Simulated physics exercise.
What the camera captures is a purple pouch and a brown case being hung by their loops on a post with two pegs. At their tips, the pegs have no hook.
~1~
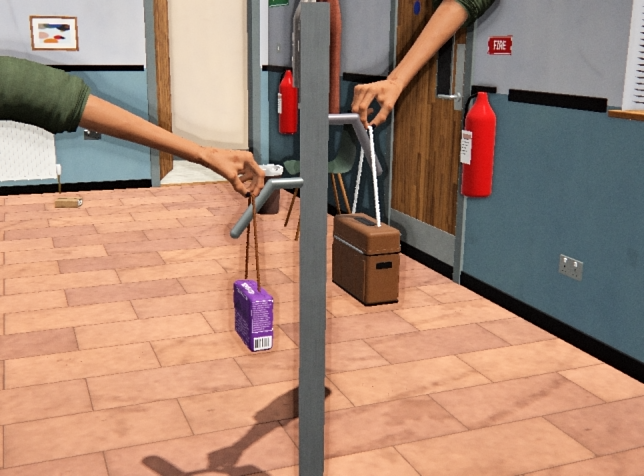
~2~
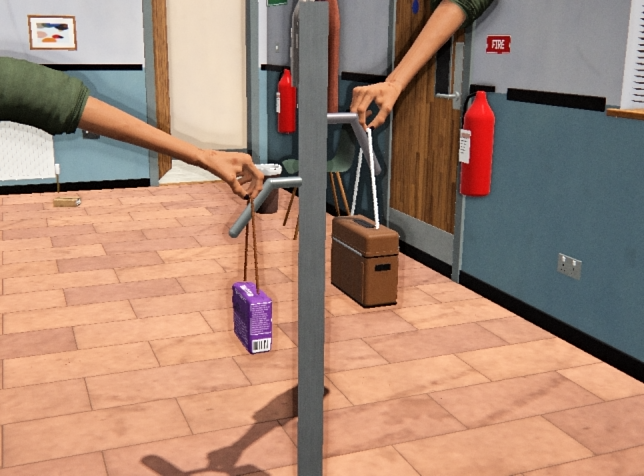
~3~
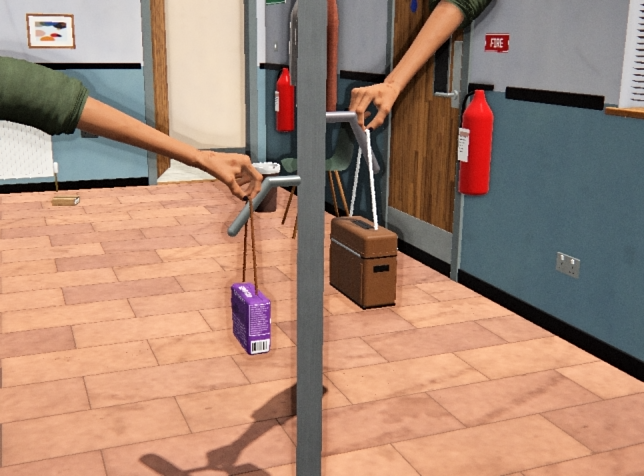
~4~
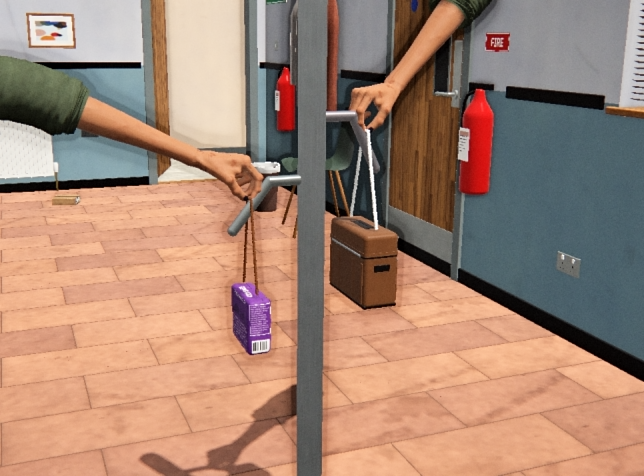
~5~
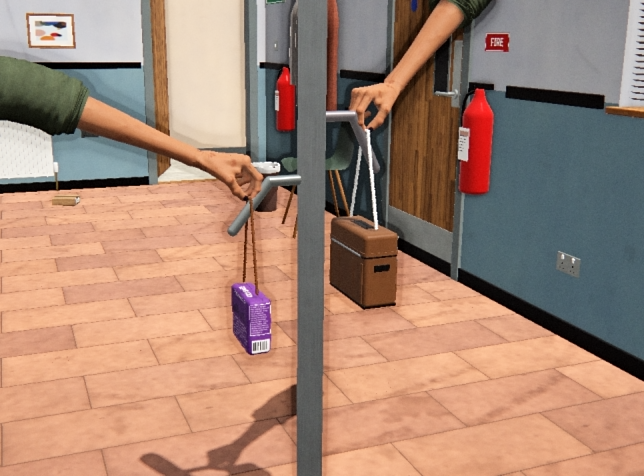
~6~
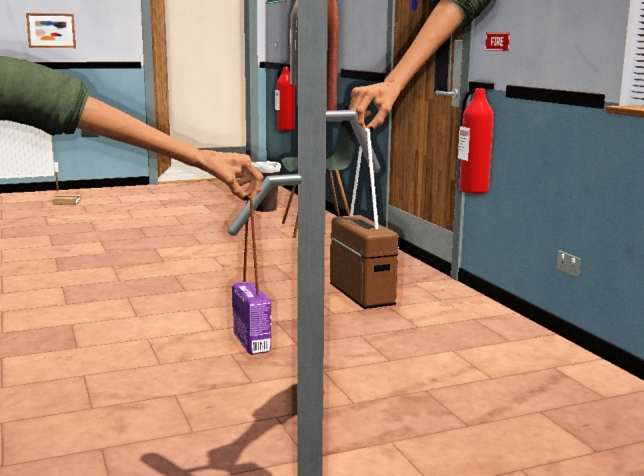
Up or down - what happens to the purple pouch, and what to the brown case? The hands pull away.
Purple pouch: Down; brown case: Down.
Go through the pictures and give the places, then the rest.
The first picture shows purple pouch (253, 315); brown case (365, 257); left peg tip (235, 233); right peg tip (378, 171).
The second picture shows purple pouch (252, 317); brown case (363, 259).
The third picture shows purple pouch (251, 318); brown case (362, 260).
The fourth picture shows purple pouch (251, 318); brown case (362, 260).
The fifth picture shows purple pouch (251, 318); brown case (362, 260).
The sixth picture shows purple pouch (251, 317); brown case (363, 260); left peg tip (233, 230), sloping steeply down; right peg tip (375, 168), sloping steeply down.
Then, 0.44 s after the last picture, purple pouch on the floor; brown case on the floor.
At rest, purple pouch on the floor; brown case on the floor. The purple pouch drops to the floor and the brown case comes down.
